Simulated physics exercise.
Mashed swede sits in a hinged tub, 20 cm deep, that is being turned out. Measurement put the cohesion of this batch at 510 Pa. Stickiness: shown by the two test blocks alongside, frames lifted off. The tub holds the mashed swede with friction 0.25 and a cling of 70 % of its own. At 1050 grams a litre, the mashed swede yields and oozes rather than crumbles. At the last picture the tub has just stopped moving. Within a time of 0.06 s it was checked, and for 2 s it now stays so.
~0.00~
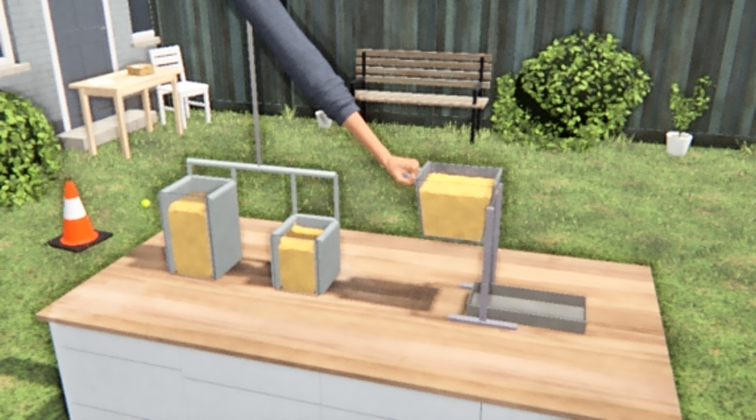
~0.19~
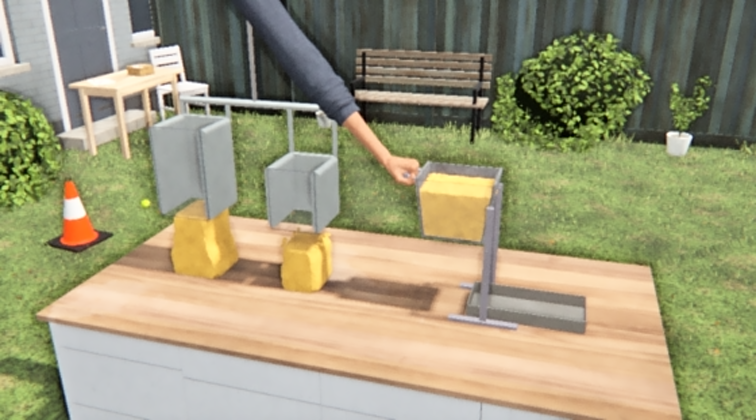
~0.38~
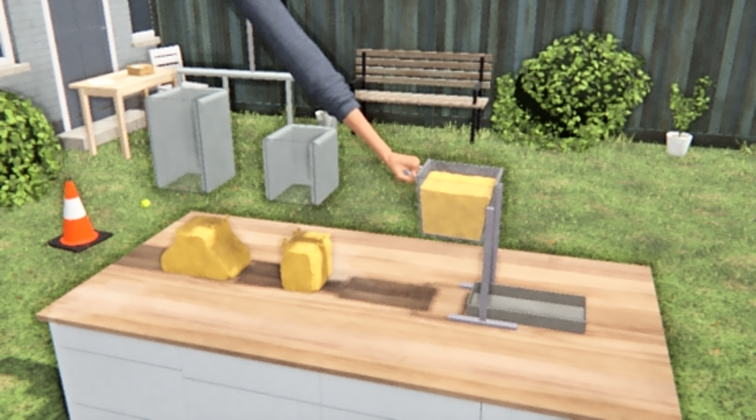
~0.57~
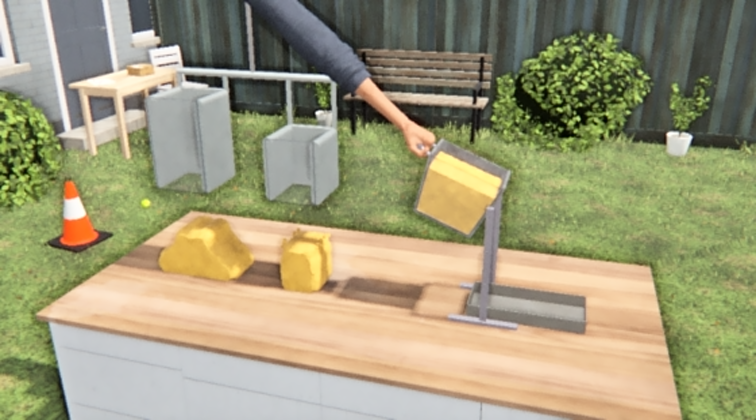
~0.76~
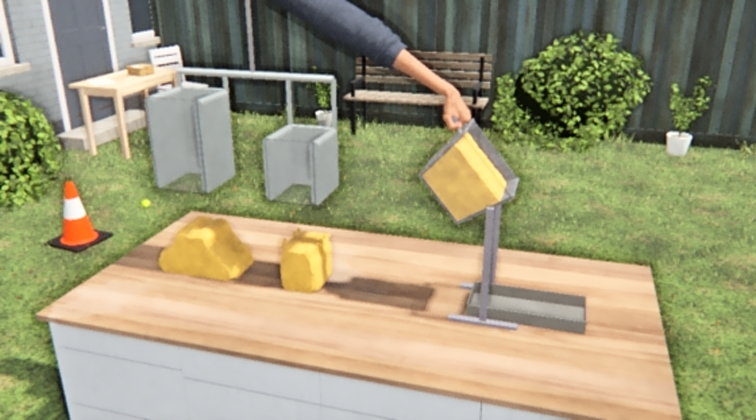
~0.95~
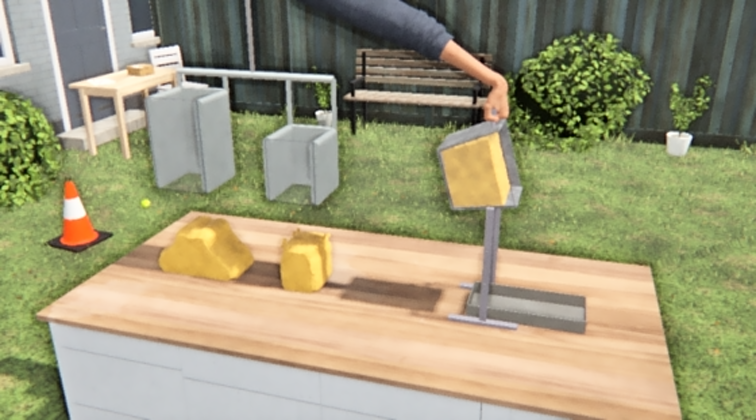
Two grey boxes lift off yellow blocks, the left slumps, then a hand tilts a tub.
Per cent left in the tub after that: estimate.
Roughly 100 percent.
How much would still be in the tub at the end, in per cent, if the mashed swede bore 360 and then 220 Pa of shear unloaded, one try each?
Result: 80 % for the first case, 60 % for the second.
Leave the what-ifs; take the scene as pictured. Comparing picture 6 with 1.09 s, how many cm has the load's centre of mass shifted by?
It has gone close to 1 cm.
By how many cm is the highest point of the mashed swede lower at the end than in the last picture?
1 cm or so.
By 1.09 s, the tub is at 74 degrees and holds 100 %.
By 1.26 s, the tub is at 74 degrees and holds 100 %.
By 1.43 s, the tub is at 74 degrees and holds 100 %.
By 1.60 s, the tub is at 74 degrees and holds 100 %.
By 2.95 s, at the end, the tub is at 74 degrees and holds 100 %.
